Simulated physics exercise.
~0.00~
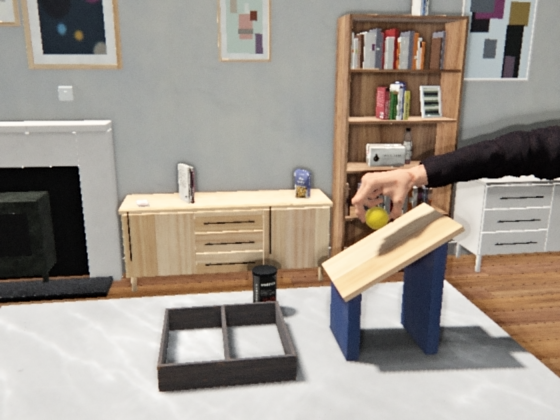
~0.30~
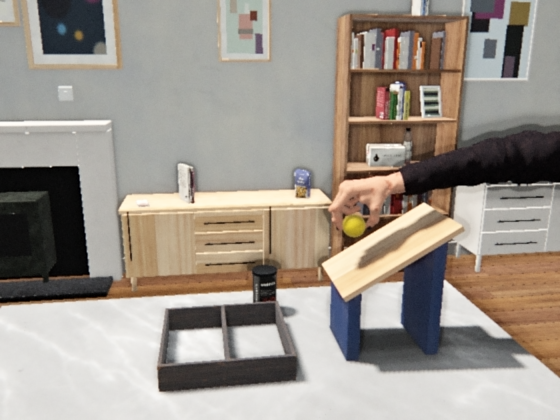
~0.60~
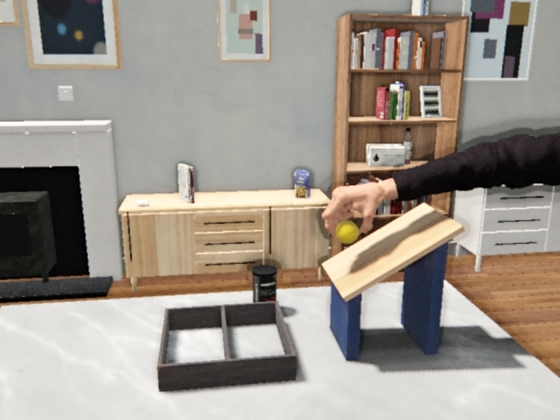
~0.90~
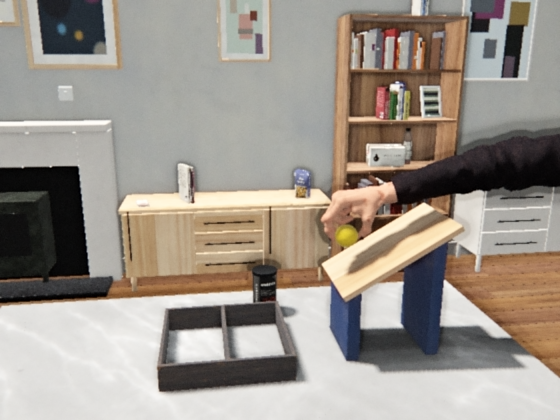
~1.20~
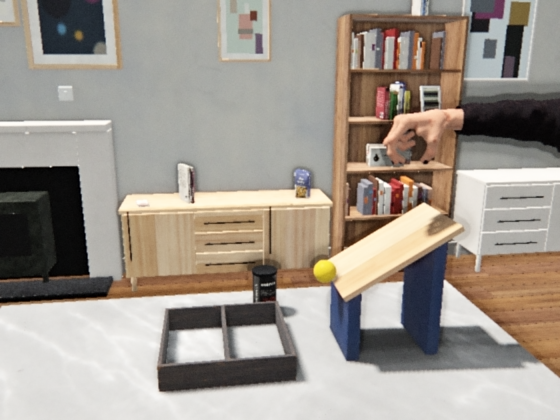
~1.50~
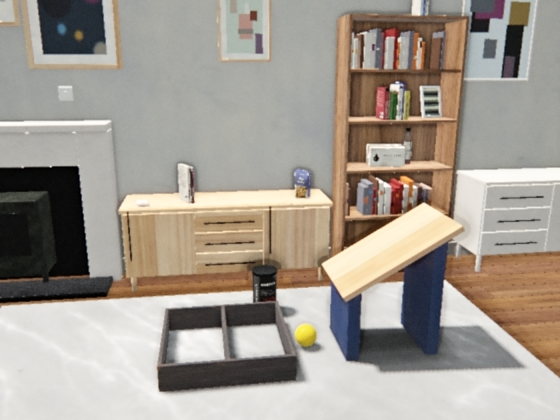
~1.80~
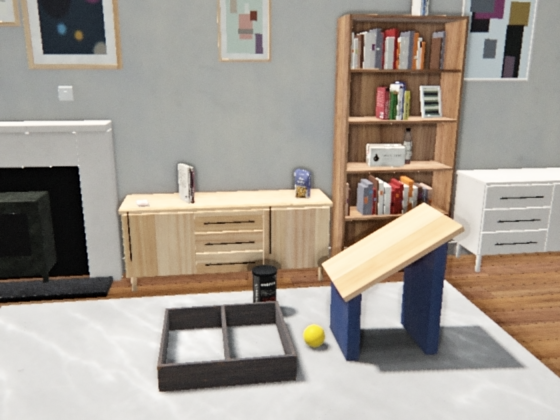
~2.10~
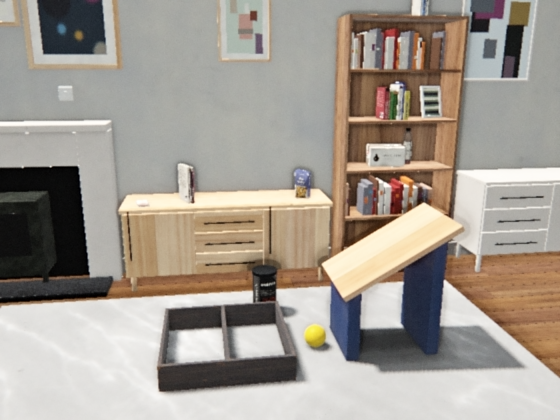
The video shows a hand holding a small yellow ball above a sloping wooden board beside an open two-bay tray and a black tin. The hand moves it left to the lower end and releases it; the ball drops off and settles between board and tray, outside the bays.
